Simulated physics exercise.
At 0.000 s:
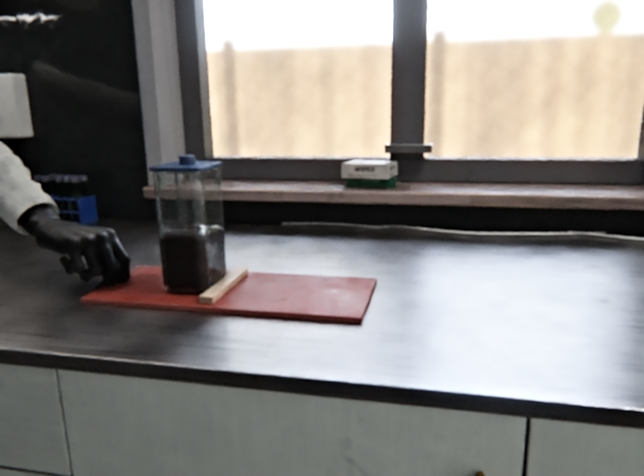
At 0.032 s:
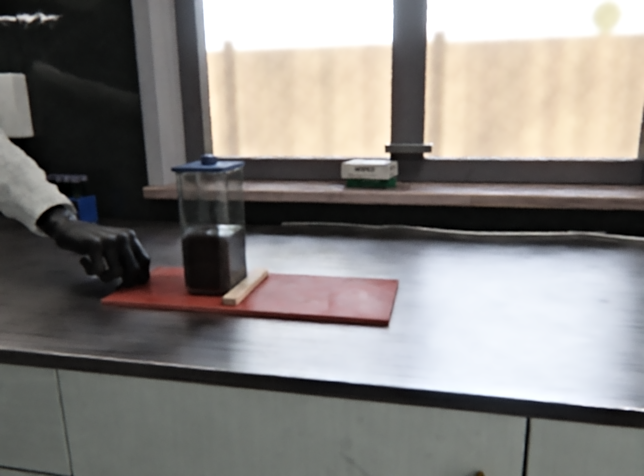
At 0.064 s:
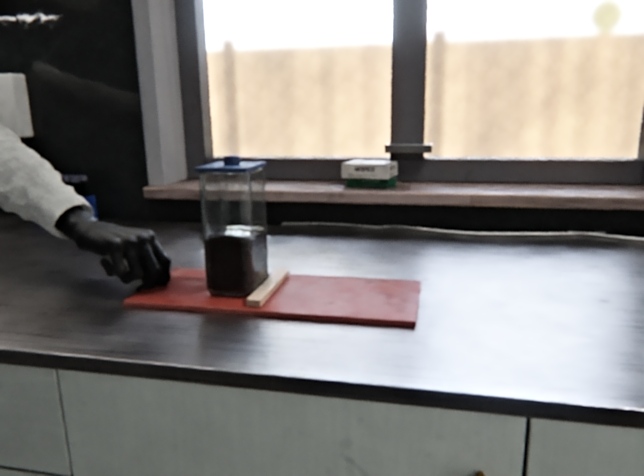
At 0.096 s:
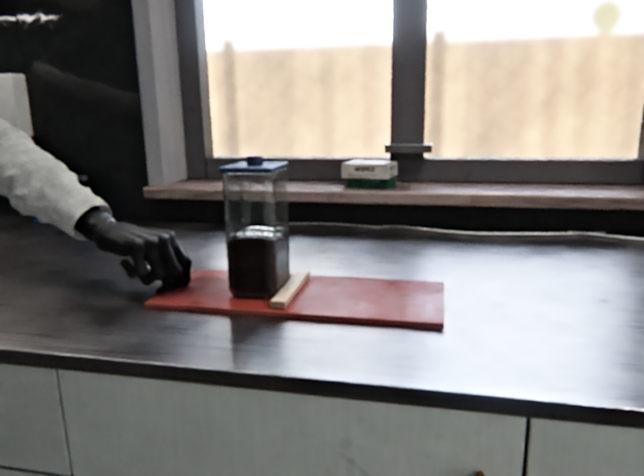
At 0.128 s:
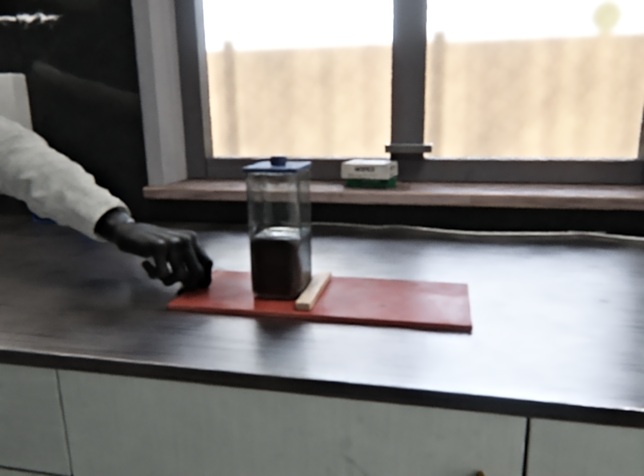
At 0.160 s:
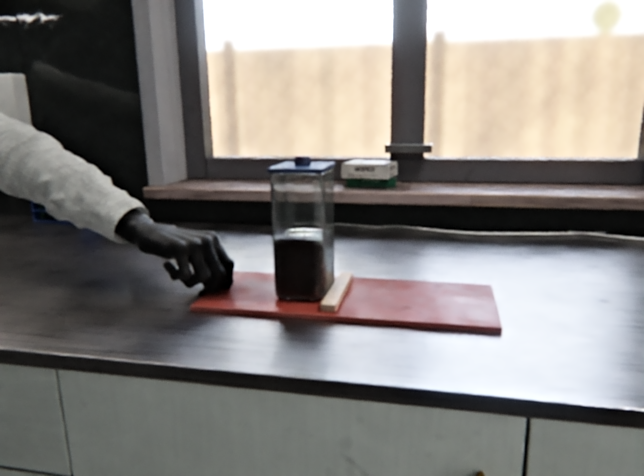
A gloved hand slides a red board carrying a square bottle rightward along the counter.
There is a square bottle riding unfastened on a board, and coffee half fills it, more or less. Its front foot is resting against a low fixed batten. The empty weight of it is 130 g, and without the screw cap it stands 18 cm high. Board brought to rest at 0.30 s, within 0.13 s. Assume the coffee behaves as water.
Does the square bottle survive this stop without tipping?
No.
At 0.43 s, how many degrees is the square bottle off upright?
It's tilted some 12° from upright.
After 0.43 s the board moves at 0.00 m/s; the square bottle leans 13°.
After 0.55 s the square bottle leans 35°.
After 0.71 s the square bottle lies on its side.
After 0.93 s the square bottle lies on its side.
In the end the square bottle lies on its side.
